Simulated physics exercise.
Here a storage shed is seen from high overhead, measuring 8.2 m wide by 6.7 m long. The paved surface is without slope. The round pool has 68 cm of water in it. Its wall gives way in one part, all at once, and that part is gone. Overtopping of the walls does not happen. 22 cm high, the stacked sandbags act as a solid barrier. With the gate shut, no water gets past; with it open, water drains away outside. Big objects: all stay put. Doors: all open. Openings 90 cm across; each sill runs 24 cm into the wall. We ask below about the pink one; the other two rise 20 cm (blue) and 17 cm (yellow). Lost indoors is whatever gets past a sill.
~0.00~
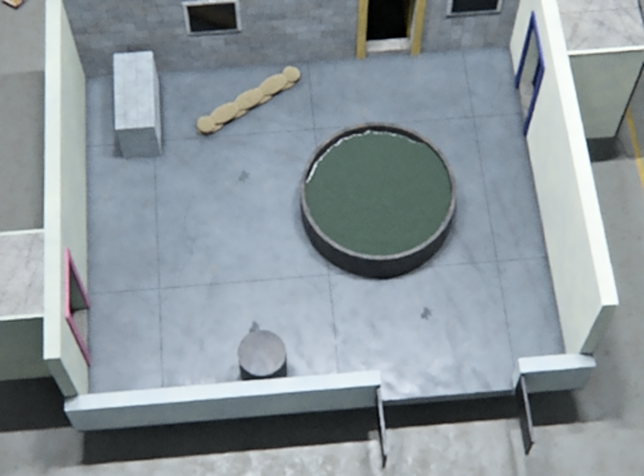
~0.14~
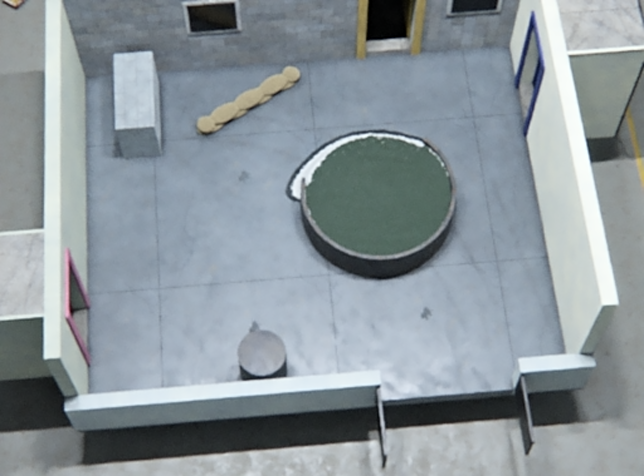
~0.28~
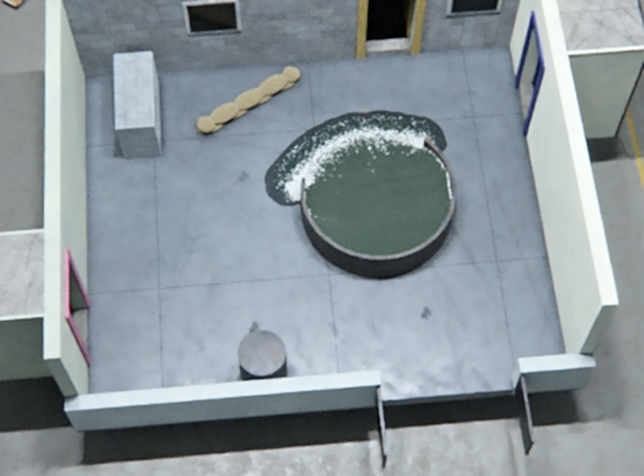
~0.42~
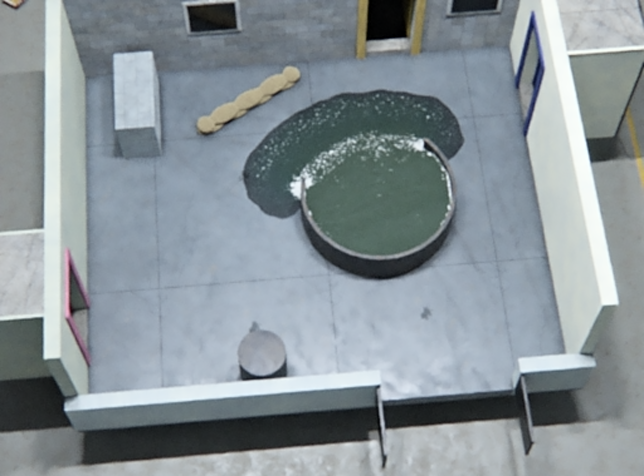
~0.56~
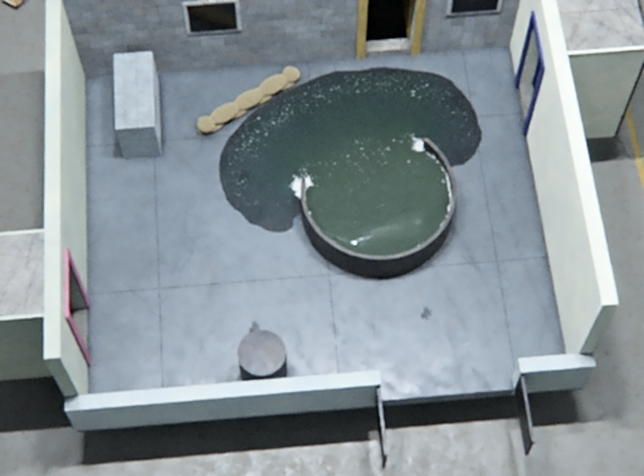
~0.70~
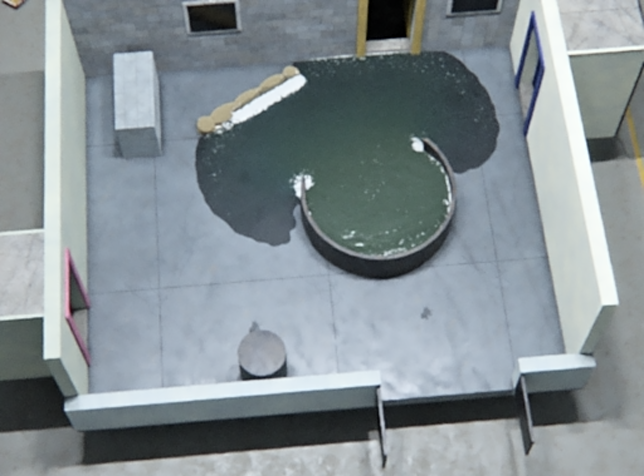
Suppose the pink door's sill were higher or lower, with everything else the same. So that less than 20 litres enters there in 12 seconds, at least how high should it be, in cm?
At least 8 cm or so.
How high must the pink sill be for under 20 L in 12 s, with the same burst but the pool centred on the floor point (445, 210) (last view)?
10.0 cm or thereabouts.
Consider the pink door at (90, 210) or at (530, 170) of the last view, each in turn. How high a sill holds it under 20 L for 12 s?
You'd want roughly 9.5 cm there first, then roughly 5.5 cm.
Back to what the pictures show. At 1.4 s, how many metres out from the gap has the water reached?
Around 4.2 m out.
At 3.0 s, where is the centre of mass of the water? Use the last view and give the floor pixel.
Near (329, 135).
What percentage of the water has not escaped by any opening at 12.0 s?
About 82 per cent.
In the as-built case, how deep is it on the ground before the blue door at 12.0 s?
4.5 cm.
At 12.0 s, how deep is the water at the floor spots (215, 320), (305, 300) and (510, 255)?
About 7, 6 and 4 cm.
After 1.4 s water covers 30 % of the floor, deepest (41 cm) near (331, 68); it has not reached the pink door.
After 3.0 s water covers 45 % of the floor, deepest (33 cm) near (86, 79); it has not reached the pink door.
After 12.0 s water covers 100 % of the floor, deepest (10 cm) near (176, 196); 8 cm at the pink door, 49 litres in over its 6 cm sill.
At the pink door as built, the water arrived by 3.3 s and peaked near 11 cm at 8.4 s.
Run again over the same 12 s with other heights there, 31 litres in over 7 cm, 5 litres over 9.5 cm. The limit of 20 litres is kept from about 8 cm up.
